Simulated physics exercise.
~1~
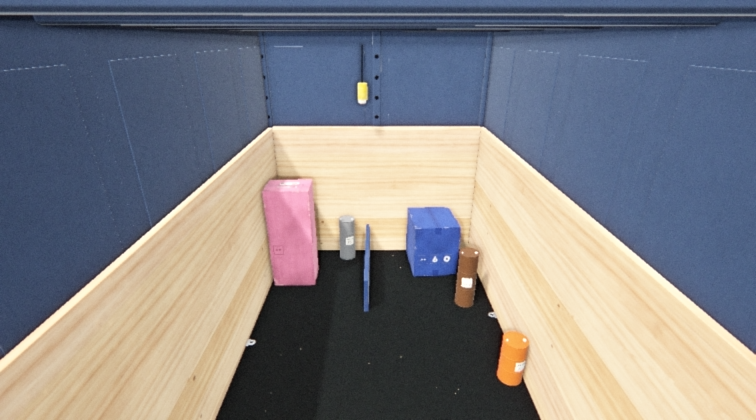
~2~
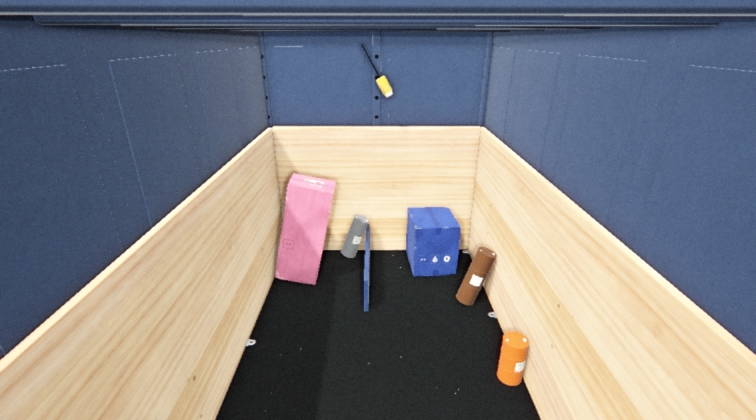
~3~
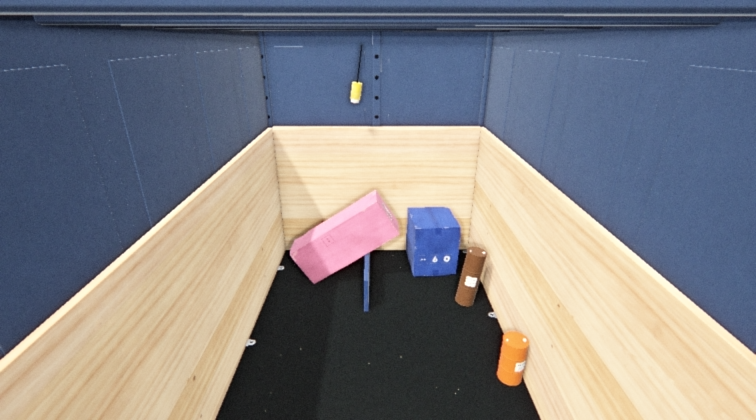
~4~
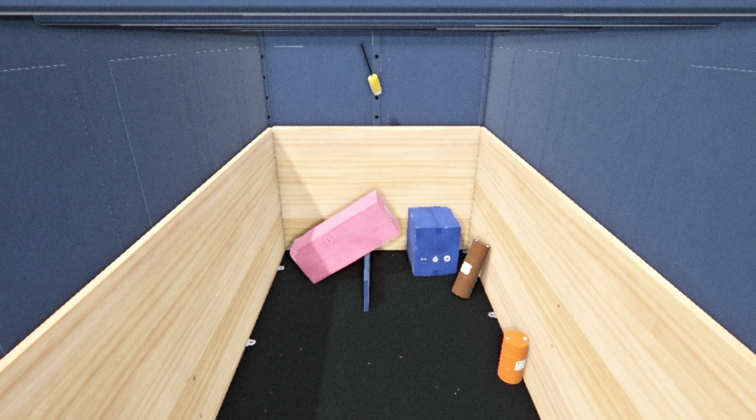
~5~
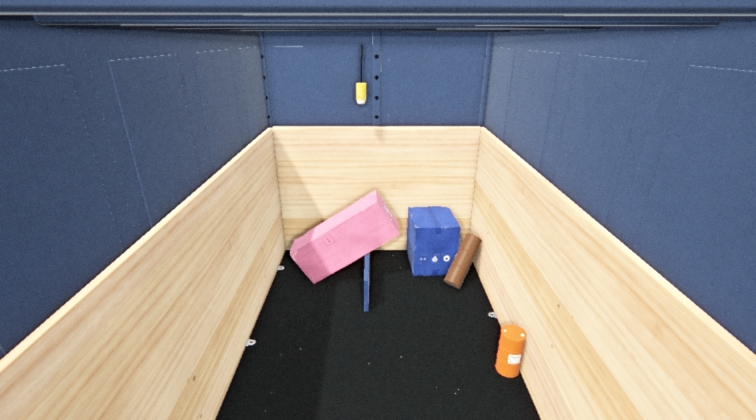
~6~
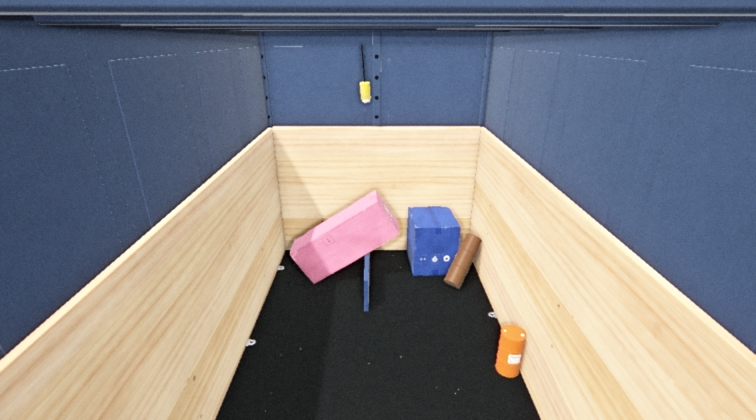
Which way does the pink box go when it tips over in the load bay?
The pink box goes to the right, coming to rest leaning over the low board.
Pink box tipping over onto a low board in a van, then brown canister toppling to lean against the blue box.
